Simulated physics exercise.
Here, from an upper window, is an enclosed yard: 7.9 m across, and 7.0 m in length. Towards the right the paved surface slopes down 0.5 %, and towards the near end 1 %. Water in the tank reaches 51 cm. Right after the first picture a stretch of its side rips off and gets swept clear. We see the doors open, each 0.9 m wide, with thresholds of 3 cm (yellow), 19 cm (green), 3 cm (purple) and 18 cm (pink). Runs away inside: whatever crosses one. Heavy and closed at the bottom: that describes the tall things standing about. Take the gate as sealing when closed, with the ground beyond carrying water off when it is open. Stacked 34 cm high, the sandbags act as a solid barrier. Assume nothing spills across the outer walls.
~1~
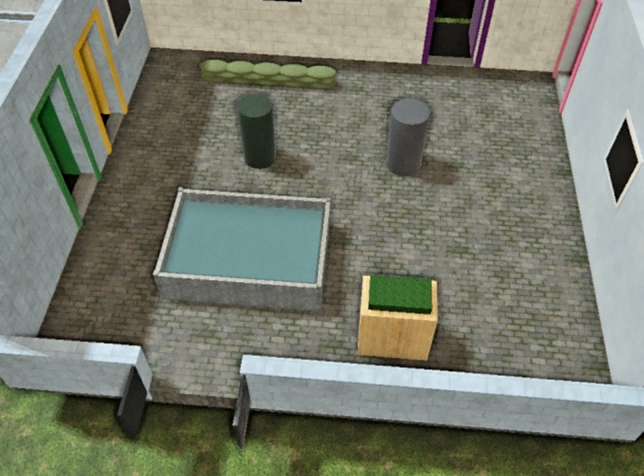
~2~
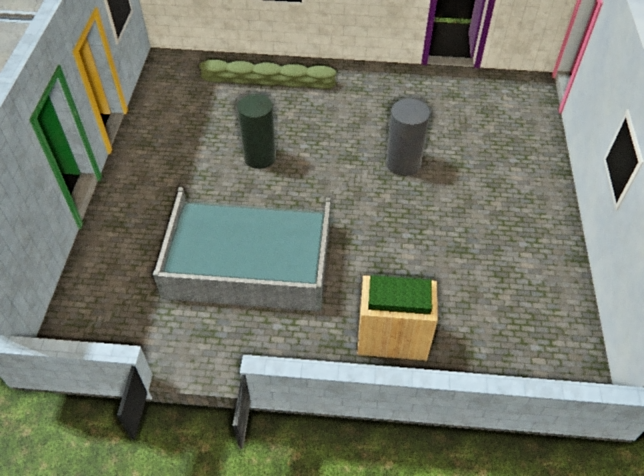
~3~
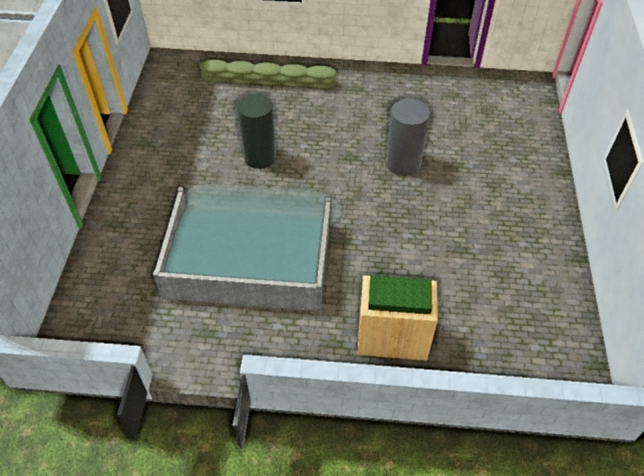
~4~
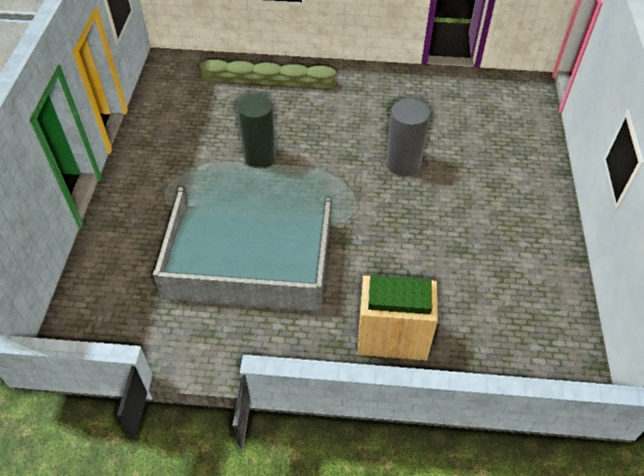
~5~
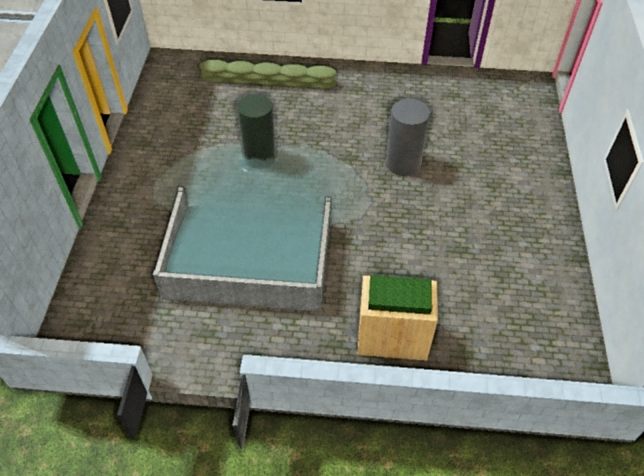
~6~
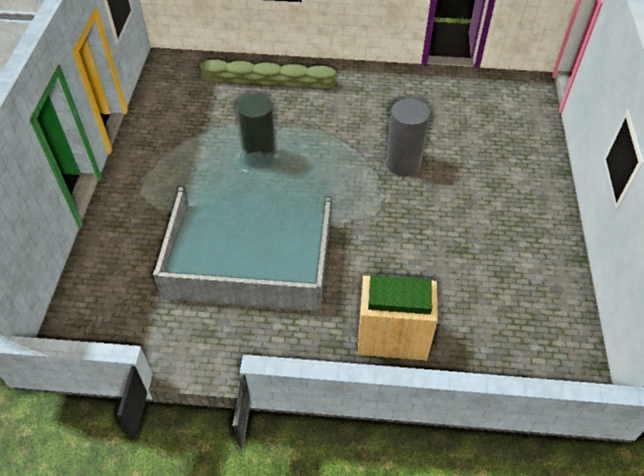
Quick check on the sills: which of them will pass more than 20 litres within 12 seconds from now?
One by one: At the yellow door the total will be higher than the limit; at the green door the total will be lower than the limit; at the purple door the total will be higher than the limit; at the pink door the total will be lower than the limit.
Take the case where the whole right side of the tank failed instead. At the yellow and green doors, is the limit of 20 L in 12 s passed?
Yellow short, green short.
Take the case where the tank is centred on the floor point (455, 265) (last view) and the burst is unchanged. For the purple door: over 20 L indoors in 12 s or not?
Well, purple ends up beyond the mark.
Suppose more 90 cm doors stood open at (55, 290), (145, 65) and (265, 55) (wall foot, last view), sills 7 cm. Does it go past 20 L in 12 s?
In turn: Below, over, under.
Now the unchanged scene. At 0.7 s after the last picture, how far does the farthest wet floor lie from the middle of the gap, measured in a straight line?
Some 3.8 metres from the gap.
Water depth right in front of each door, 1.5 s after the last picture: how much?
Measured in centimetres, the yellow door gives 7, the green door 0, the purple door 0 and the pink door 0.
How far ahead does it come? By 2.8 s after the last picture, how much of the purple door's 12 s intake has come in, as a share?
Roughly 40 percent is in by then.
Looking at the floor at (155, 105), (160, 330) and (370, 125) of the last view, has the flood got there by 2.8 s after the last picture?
First spot submerged, second not yet wet, third submerged.
Then, 0.7 s after the last picture water covers 25 % of the floor and is deepest (32 cm) near (253, 172); yellow door not reached, green door not reached, purple door not reached, pink door not reached.
Then, 1.5 s after the last picture water covers 35 % of the floor and is deepest (20 cm) near (253, 172); yellow door 7 cm at the sill, 0 L in, green door not reached, purple door not reached, pink door not reached.
Then, 2.8 s after the last picture water covers 45 % of the floor and is deepest (18 cm) near (144, 67); yellow door 9 cm at the sill, 35 L in, green door not reached, purple door 9 cm at the sill, 20 L in, pink door not reached.
Then, 6.3 s after the last picture water covers 65 % of the floor and is deepest (8 cm) near (294, 65); yellow door 5 cm at the sill, 73 L in, green door 5 cm at the sill, 0 L in, purple door 4 cm at the sill, 49 L in, pink door 8 cm at the sill, 0 L in.
Then, 11.3 s after the last picture water covers 85 % of the floor and is deepest (12 cm) near (593, 411); yellow door 1 cm at the sill, 76 L in, green door 2 cm at the sill, 0 L in, purple door 2 cm at the sill, 51 L in, pink door 3 cm at the sill, 0 L in.
